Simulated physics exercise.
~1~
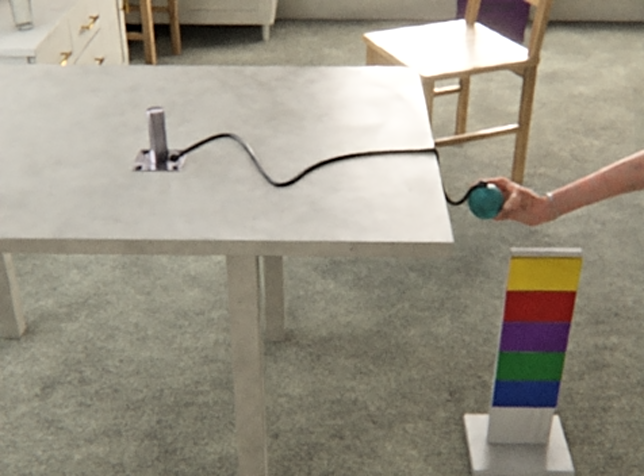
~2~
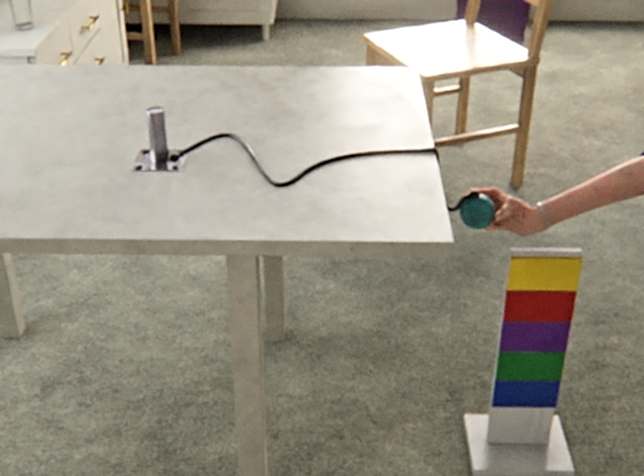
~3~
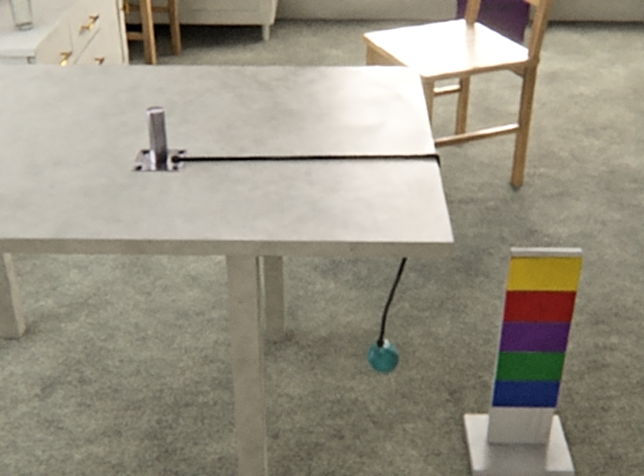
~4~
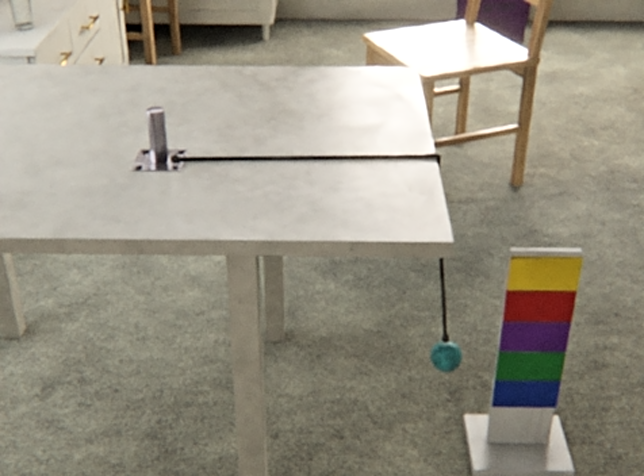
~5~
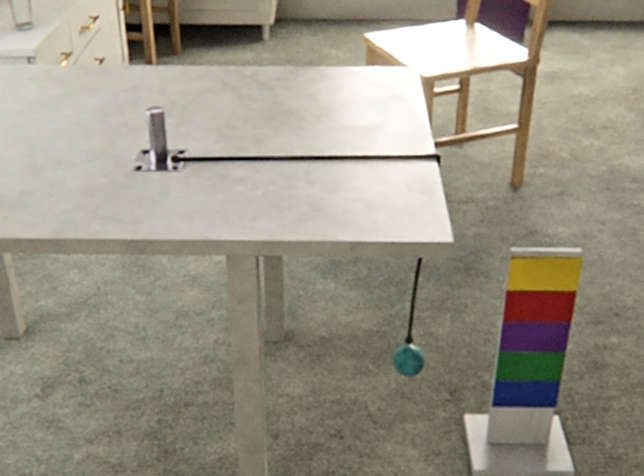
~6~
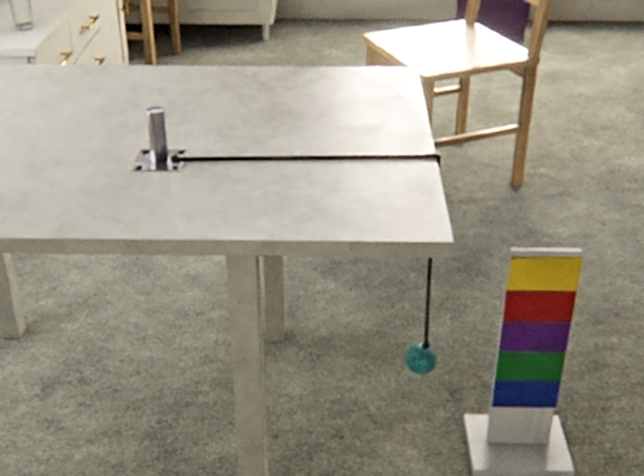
On a pale table's edge, a hand releasing a corded turquoise ball, which swings below and ends level with the green band.
